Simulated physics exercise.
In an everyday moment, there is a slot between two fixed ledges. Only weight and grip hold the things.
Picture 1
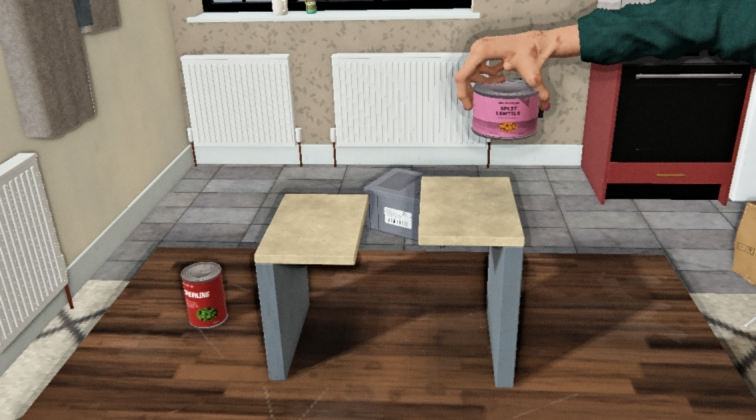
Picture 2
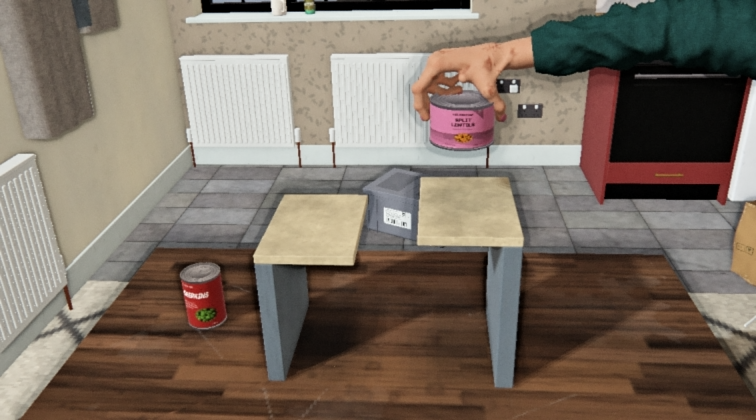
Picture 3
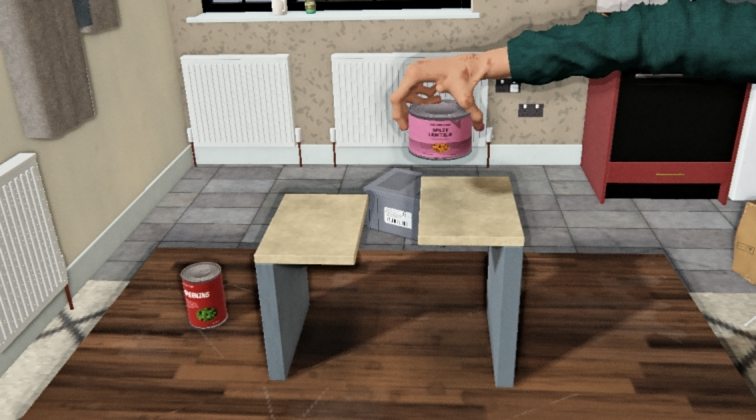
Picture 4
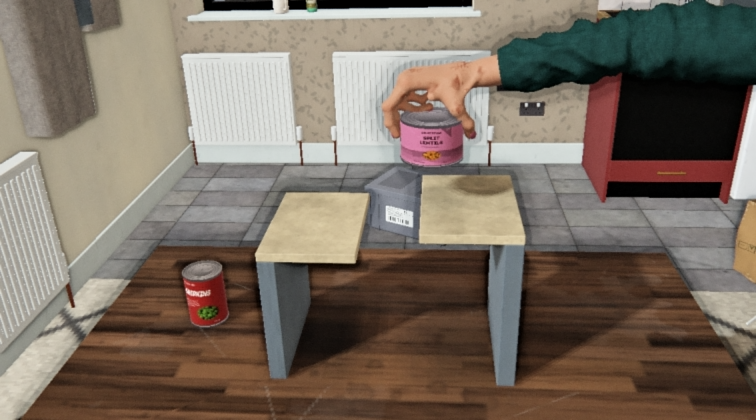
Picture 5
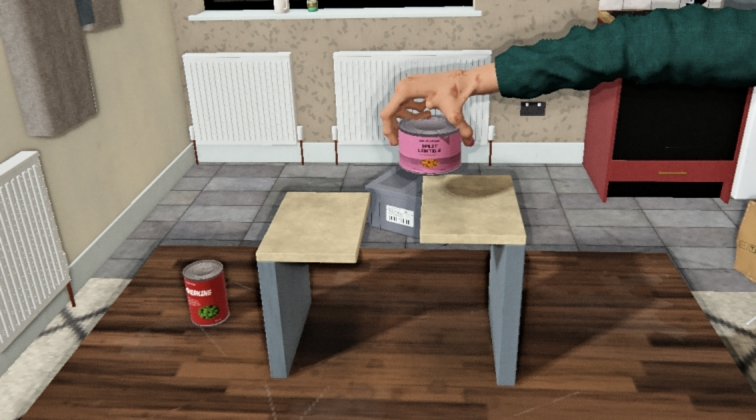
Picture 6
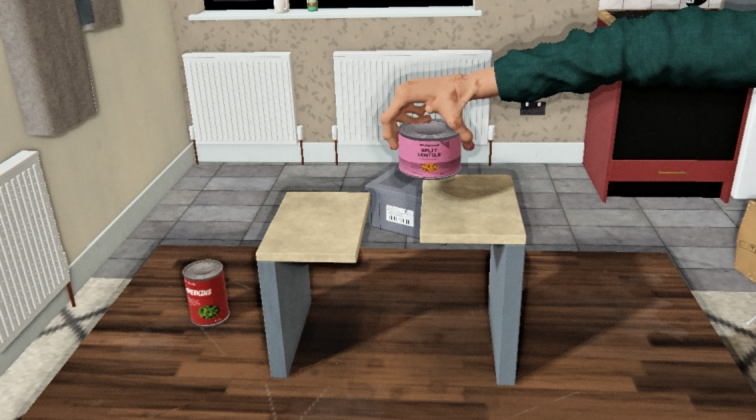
A hand in a dark green sleeve carries a pink tin in from the right, seen from the front and slightly above in a room with radiators and a red oven. Two pale-topped stands on grey legs, the right one taller, flank a translucent grey shape, with a red tin on the wooden floor at left. The hand moves left and lowers, slowing above the gap, while the view stays nearly still.
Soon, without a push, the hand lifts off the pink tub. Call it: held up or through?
Held up.
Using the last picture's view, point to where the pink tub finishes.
It winds up at roughly (430, 183).
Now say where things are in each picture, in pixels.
In the first picture, on its way; pink tub (505, 109); red tin (205, 295).
In the second picture, on its way; pink tub (462, 120); red tin (204, 296).
In the third picture, on its way; pink tub (440, 129); red tin (205, 295).
In the fourth picture, on its way; pink tub (432, 137); red tin (206, 294).
In the fifth picture, on its way; pink tub (430, 144); red tin (207, 293).
In the sixth picture, poised above the slot; pink tub (430, 148); red tin (207, 293).
Then, 0.20 s after the last picture, pink tub slid a little near (430, 177).
Then, 0.30 s after the last picture, pink tub slid a little near (430, 181).
Then, 0.40 s after the last picture, pink tub resting near (430, 180).
At rest, moved from the start, pink tub; red tin in place. Seen from the same camera at the end, pink tub near (430, 182). The tub lodges.
